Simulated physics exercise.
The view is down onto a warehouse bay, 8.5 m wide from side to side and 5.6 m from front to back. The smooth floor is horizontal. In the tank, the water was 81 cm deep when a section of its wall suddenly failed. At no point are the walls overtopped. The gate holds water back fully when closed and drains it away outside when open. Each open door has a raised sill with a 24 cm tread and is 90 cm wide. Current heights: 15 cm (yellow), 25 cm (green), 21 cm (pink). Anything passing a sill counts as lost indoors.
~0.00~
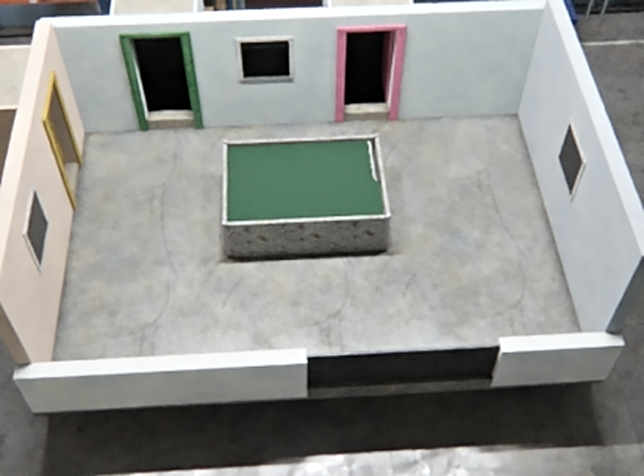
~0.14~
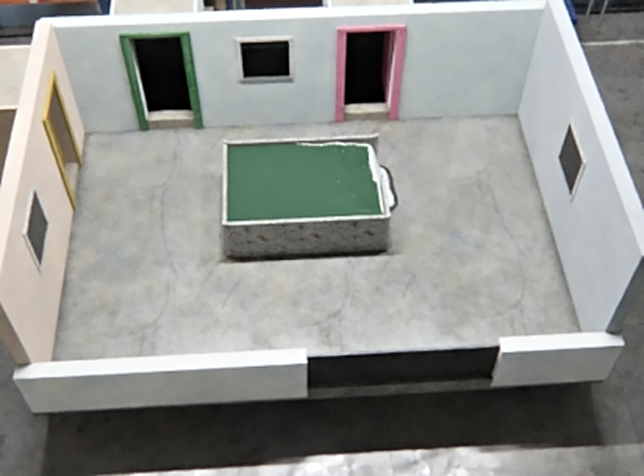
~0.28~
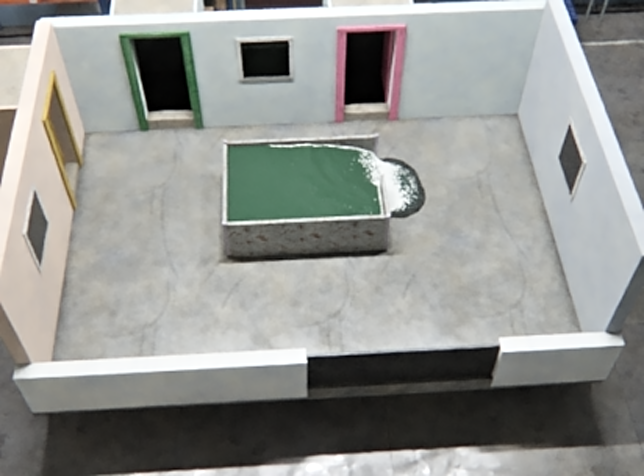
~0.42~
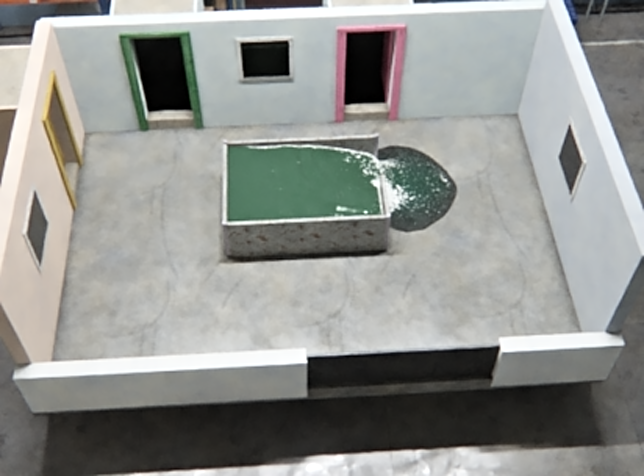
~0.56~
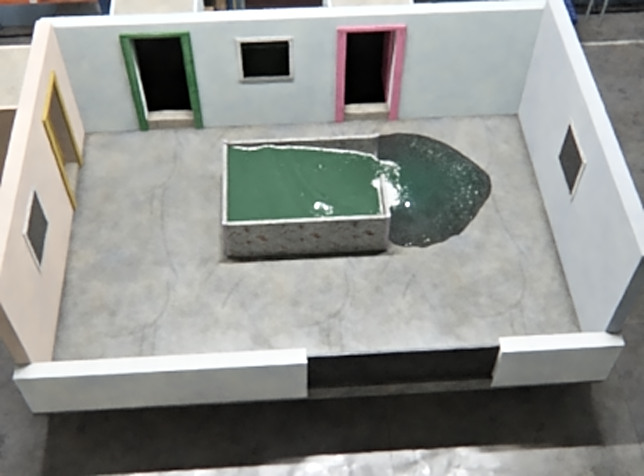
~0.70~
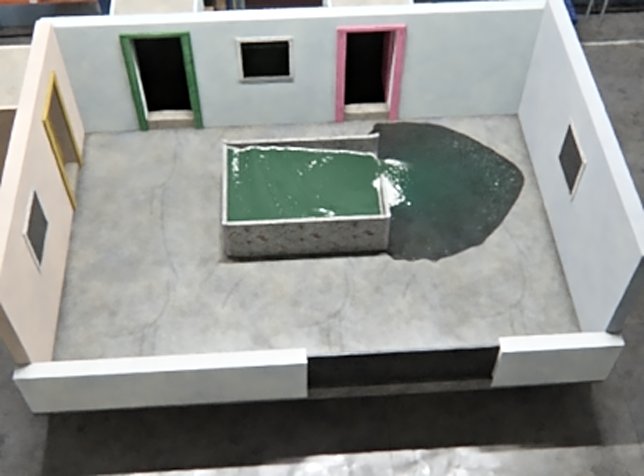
Roofless walled room with green water pouring from the right side of a central tank and spreading across the grey floor.
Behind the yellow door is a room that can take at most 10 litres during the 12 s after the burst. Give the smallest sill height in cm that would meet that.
The sill would need to be about 9.5 cm high.
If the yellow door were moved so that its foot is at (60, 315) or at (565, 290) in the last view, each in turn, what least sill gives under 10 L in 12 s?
Around 12.0 and 13.5 cm respectively.
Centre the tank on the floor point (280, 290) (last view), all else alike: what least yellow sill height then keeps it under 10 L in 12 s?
About 9.0 centimetres.
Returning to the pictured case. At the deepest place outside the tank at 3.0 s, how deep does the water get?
34 cm.
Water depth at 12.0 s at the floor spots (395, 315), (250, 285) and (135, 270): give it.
Roughly 7, 6 and 10 cm, in turn.
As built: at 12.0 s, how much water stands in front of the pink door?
About 4.5 centimetres deep.
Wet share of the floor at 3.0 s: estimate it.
Close to 30 per cent is wet.
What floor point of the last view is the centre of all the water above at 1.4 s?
(349, 201).
After 1.4 s water covers 25 % of the floor, deepest (52 cm) near (517, 114); it has not reached the yellow door.
After 3.0 s water covers 30 % of the floor, deepest (34 cm) near (461, 149); it has not reached the yellow door.
After 12.0 s water covers 100 % of the floor, deepest (14 cm) near (48, 390); 11 cm at the yellow door, 0 litres in over its 15 cm sill.
At the yellow door as built, the water arrived by 6.9 s and peaked near 14 cm at 10.8 s.
Run again over the same 12 s with other heights there, 15 litres in over 8.5 cm, 1 litre over 12 cm. The limit of 10 litres is kept from about 9.5 cm up.
